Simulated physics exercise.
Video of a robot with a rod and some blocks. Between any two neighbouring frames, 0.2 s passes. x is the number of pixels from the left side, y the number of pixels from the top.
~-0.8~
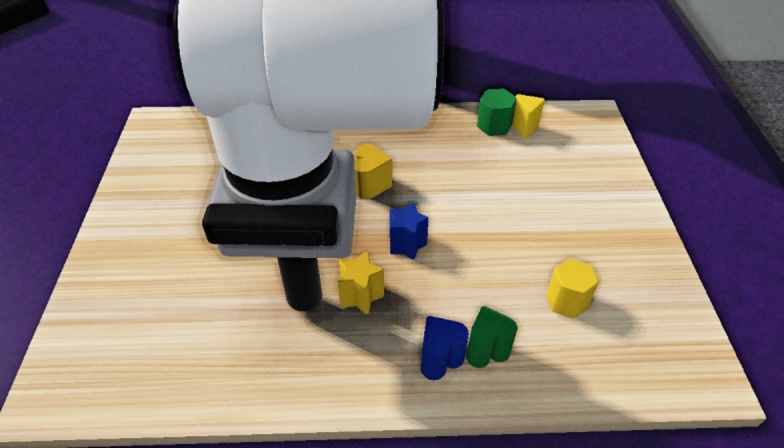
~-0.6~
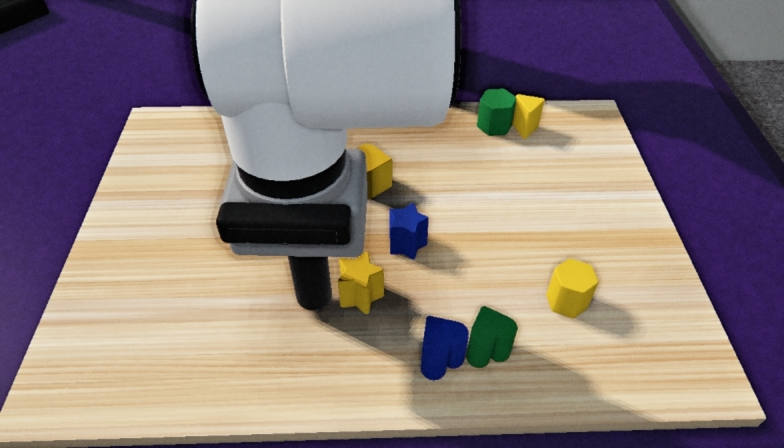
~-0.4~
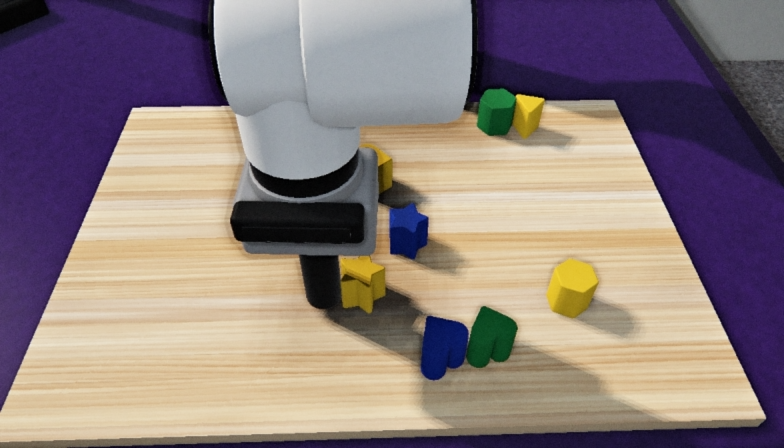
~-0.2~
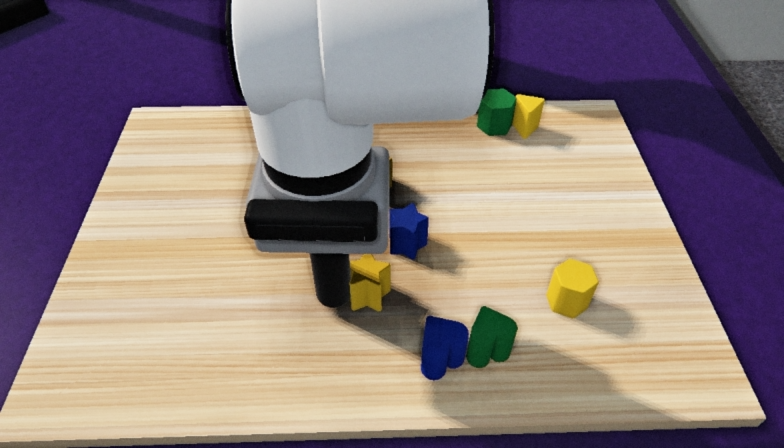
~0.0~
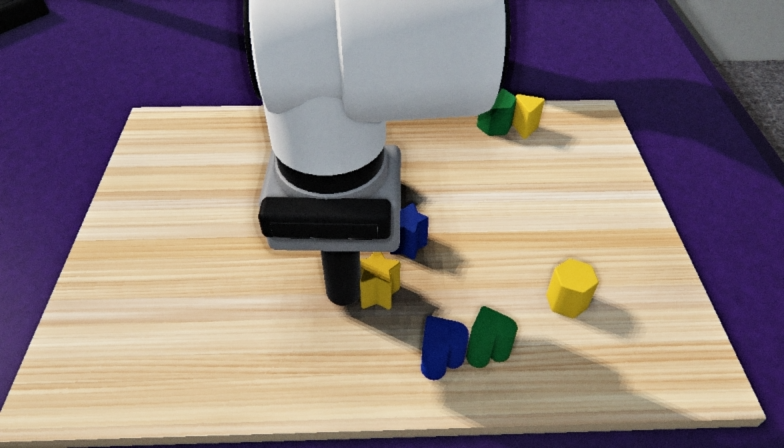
A white robot arm holding a black rod reaches over a pale wooden board on a purple surface, seen from above at an angle by a still camera. Yellow and blue stars sit near the rod, with blue and green hearts below, a yellow hexagon right, and more blocks behind. The arm slides the rod slowly right, nudging the yellow star slightly rightward while the other blocks stay still.
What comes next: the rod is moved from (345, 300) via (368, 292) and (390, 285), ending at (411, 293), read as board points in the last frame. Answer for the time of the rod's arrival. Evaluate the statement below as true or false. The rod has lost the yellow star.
True.
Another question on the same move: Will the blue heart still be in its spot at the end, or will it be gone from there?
It gets no push and keeps its place.
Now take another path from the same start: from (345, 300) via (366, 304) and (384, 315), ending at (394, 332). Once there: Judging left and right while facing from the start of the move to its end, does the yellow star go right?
I believe not.
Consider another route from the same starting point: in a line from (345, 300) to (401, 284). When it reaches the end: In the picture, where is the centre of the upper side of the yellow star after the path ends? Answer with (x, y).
My estimate: (434, 251).
What follows on the original path. Halfway along, rod (378, 280); yellow star (411, 254).
At the end, rod (412, 285); yellow star (442, 252), turned 15° anticlockwise; blue star in place; blue heart in place.
